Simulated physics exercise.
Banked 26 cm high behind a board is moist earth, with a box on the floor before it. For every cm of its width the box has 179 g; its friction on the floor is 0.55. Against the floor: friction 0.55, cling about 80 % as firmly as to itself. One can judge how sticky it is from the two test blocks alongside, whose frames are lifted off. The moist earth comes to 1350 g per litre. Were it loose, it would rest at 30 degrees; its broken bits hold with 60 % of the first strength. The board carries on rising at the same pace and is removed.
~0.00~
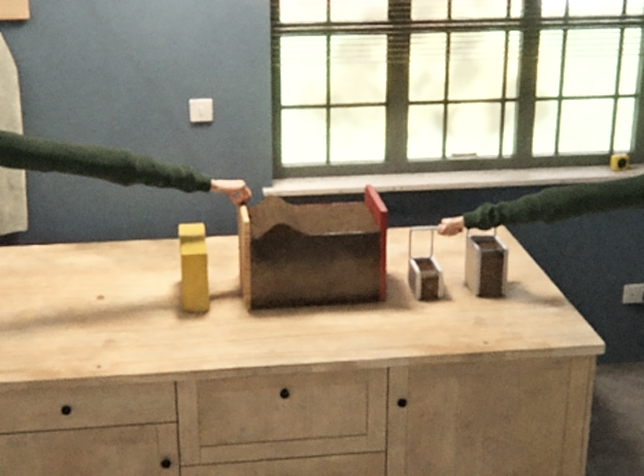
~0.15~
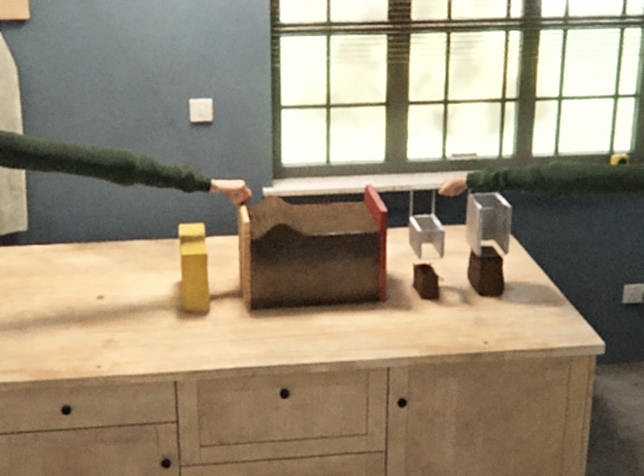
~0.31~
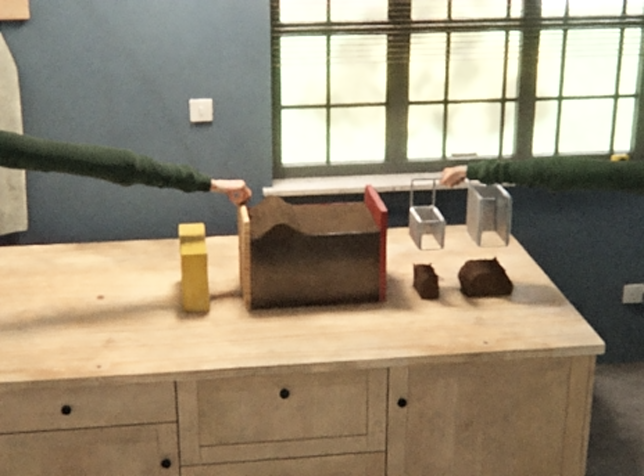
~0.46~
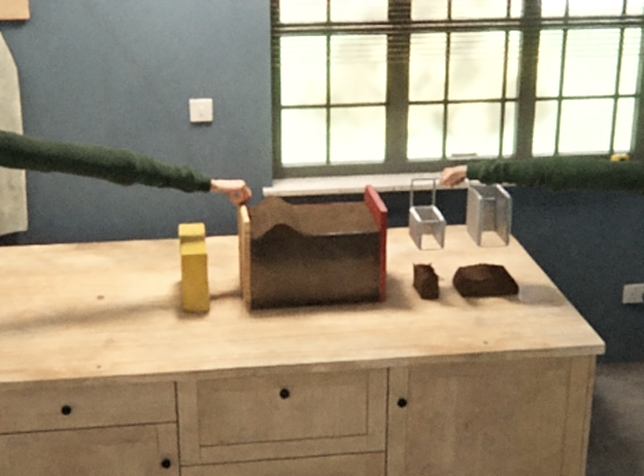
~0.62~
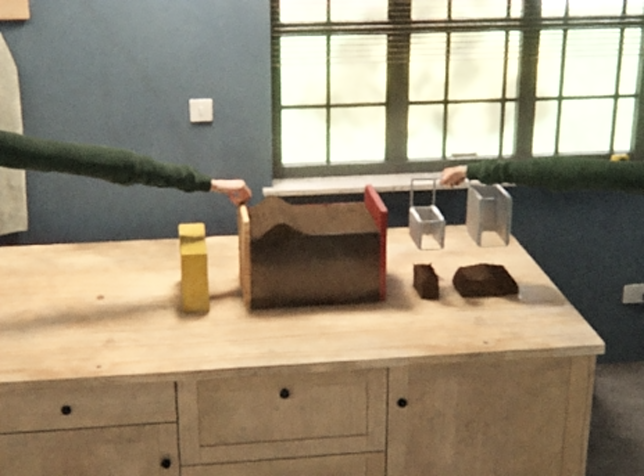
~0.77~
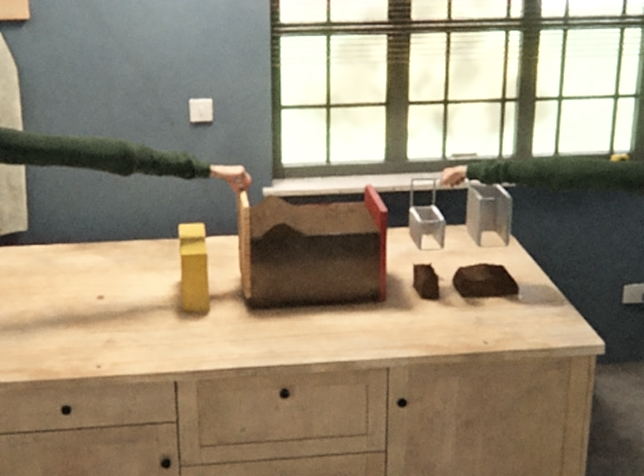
In this clip, a hand at right lifts two metal casings off dark earth blocks; the larger slumps into a low mound while the smaller stays upright. Then another hand slightly raises the board between banked earth and a yellow box.
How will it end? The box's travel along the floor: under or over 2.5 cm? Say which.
The answer is under.
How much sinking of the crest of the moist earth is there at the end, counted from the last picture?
I'd put it at close to 4.5 cm.
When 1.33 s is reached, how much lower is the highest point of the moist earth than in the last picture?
I'd put it at close to 4.5 cm.
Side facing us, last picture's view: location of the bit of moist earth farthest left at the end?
(210, 295) or thereabouts.
After 1.03 s, the box has not moved.
After 1.33 s, the box has not moved.
After 1.63 s, the box has been pushed 1 mm.
After 1.94 s, the box has been pushed 1 mm.
After 1.99 s, at the end, the box has been pushed 1 mm.
